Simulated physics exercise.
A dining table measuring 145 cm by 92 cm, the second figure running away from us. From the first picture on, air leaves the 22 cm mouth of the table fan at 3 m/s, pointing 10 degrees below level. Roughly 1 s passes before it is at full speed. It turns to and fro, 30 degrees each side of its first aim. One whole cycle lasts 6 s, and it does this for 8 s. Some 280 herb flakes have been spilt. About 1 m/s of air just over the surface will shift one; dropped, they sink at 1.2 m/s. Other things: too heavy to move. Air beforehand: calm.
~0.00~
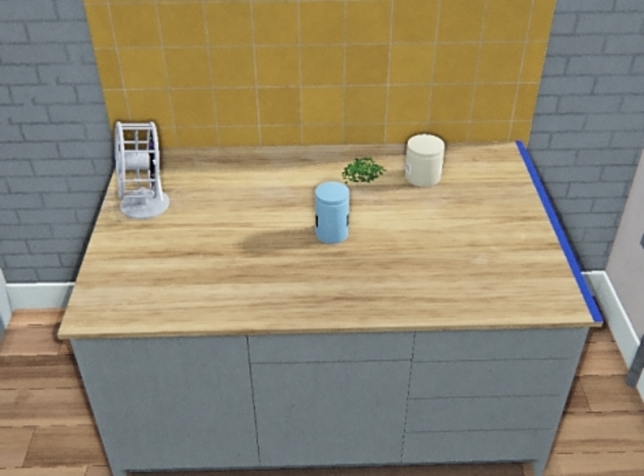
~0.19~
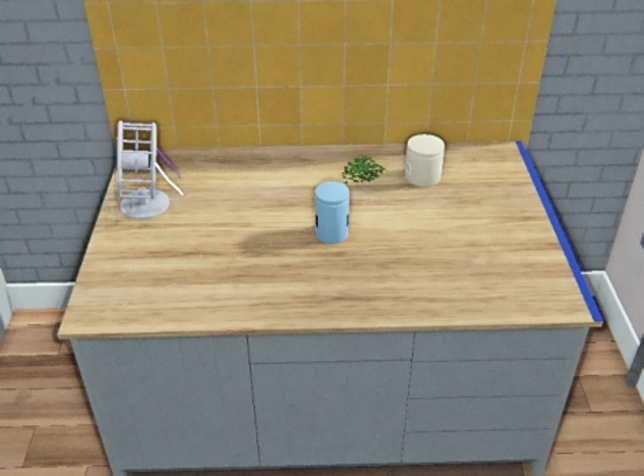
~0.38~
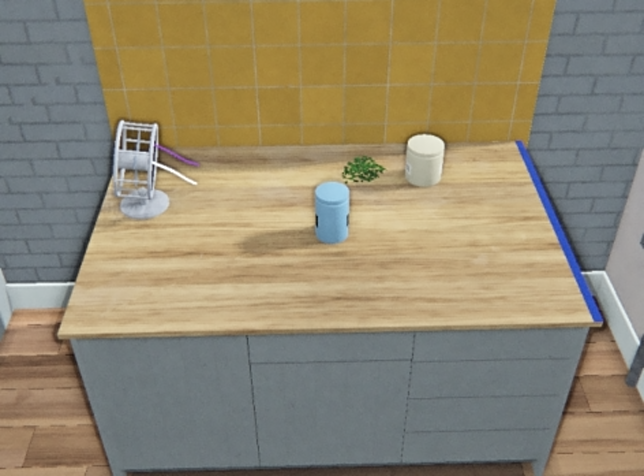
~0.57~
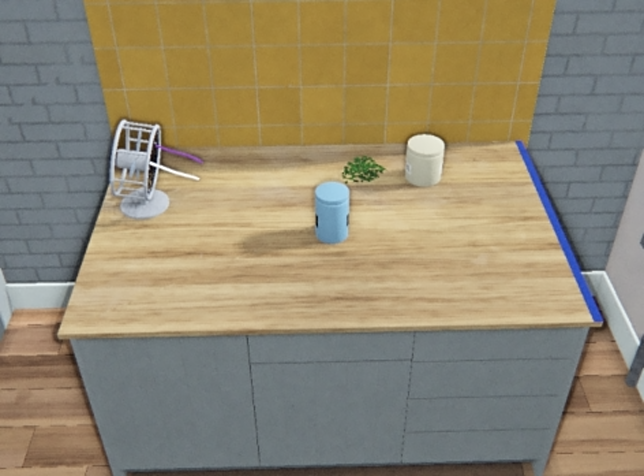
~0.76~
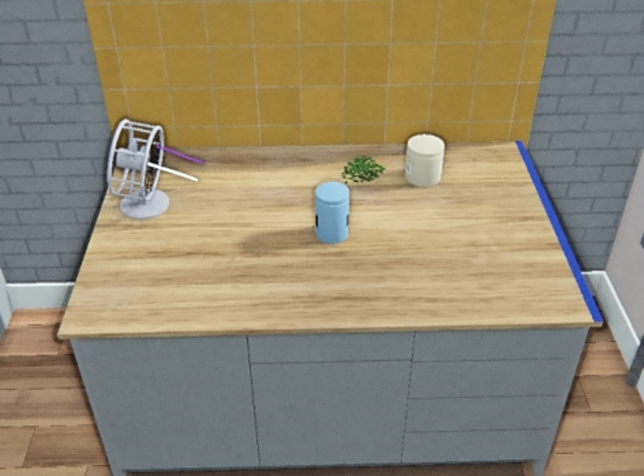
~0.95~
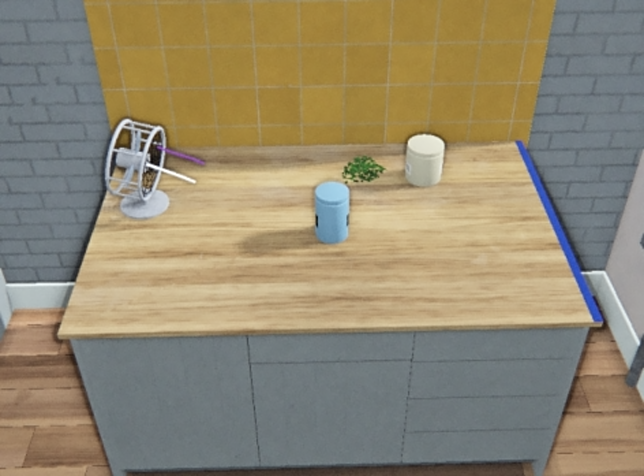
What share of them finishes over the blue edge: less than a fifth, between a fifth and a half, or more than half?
The majority.
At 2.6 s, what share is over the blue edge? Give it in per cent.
I'd say somewhere near 50 %.
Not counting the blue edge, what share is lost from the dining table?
Roughly 0 per cent.
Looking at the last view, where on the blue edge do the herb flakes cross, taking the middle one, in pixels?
Close to pixel (523, 143).
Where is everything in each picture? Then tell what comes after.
The middle of the herb flakes is near (363, 171), none has stirred yet and the mouth of the table fan is at (136, 161), in the first frame.
The middle of the herb flakes is near (363, 170), none has stirred yet and the blue edge is centred on (556, 217), in the second frame.
The middle of the herb flakes is near (363, 170), none has stirred yet, the top of a jar is at (426, 144) and the top of a jar is at (332, 191), in the third frame.
The middle of the herb flakes is near (363, 170), none has stirred yet and the head of the table fan has turned about 17 degrees towards the front, in the fourth frame.
The middle of the herb flakes is near (363, 170) and none has stirred yet, in the fifth frame.
The middle of the herb flakes is near (363, 170), none has stirred yet and the head of the table fan has turned about 25 degrees towards the front, in the sixth frame.
After 1.6 s, 100 % are still on the top, 0 % are over the blue edge; the middle of those left on the top is near (429, 145).
After 2.6 s, 49 % are still on the top, 51 % are over the blue edge; the middle of those left on the top is near (473, 143).
After 4.4 s, 0 % are still on the top, 100 % are over the blue edge.
After 8.0 s, at the end, 100 % are over the blue edge.
